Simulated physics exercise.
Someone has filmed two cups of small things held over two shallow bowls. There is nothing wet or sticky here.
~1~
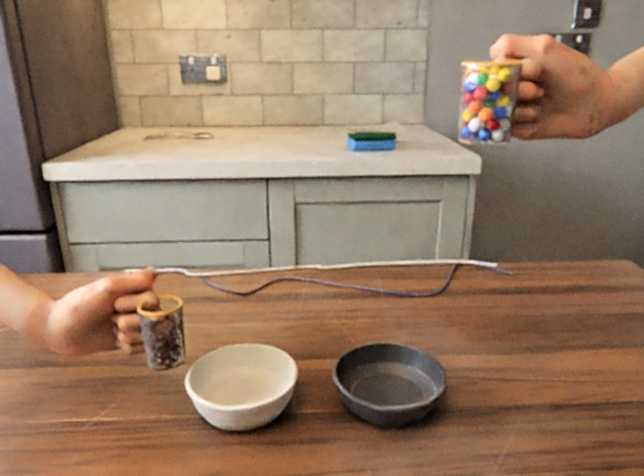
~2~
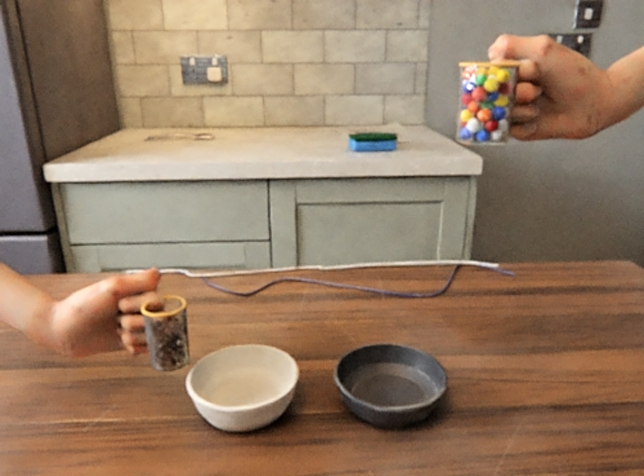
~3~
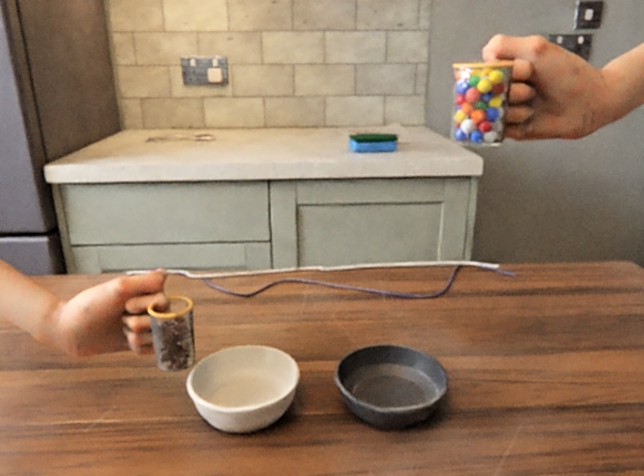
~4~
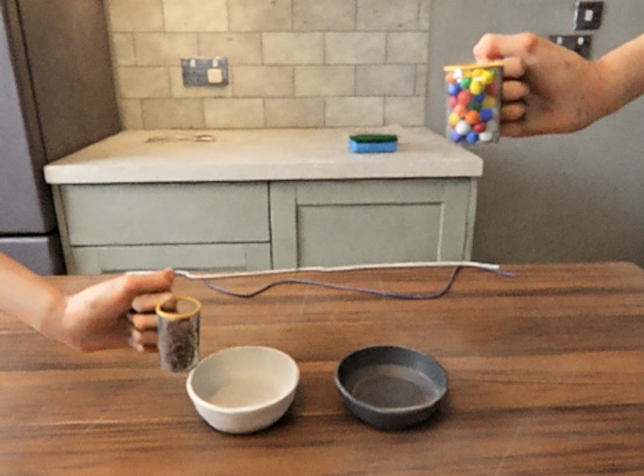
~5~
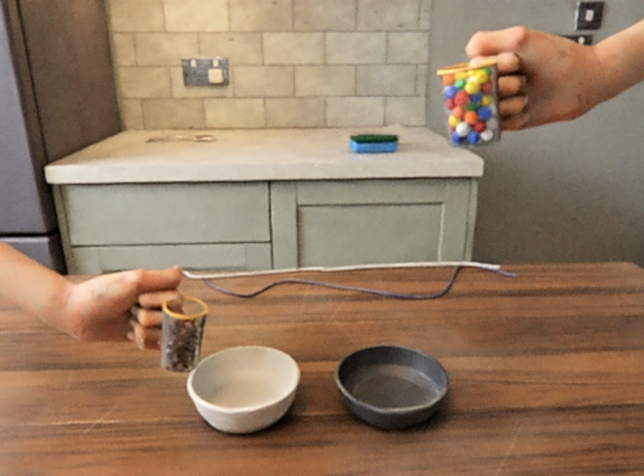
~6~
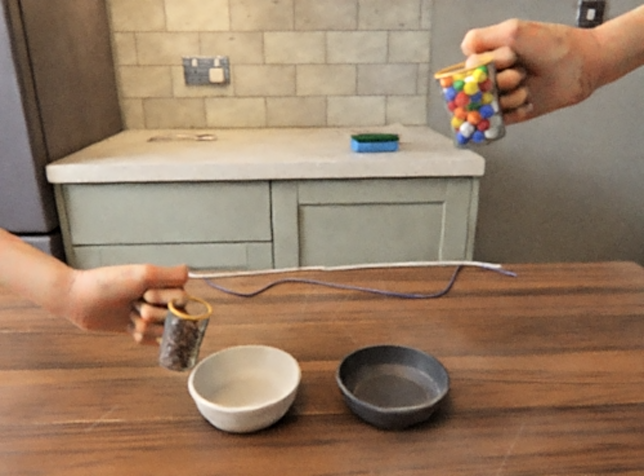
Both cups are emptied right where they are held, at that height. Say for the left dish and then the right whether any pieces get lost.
In the end left dish: Expect zero spillage there. Right dish: Expect some spillage there.
Then, 0.35 s later than the last frame, left, every one still in the cup; right, every one still in the cup.
Then, 0.79 s later than the last frame, left, every one still in the cup; right, almost all still in the cup, just a few in the air.
Then, 1.27 s later than the last frame, left, the larger part still in the cup, about a tenth in the dish, just a few in the air; right, roughly half still in the cup, about a tenth in the dish, just a few outside the dish, roughly a third in the air.
When it is over, left, every one in the dish, not one outside the dish; right, the larger part in the dish, roughly a quarter outside the dish.
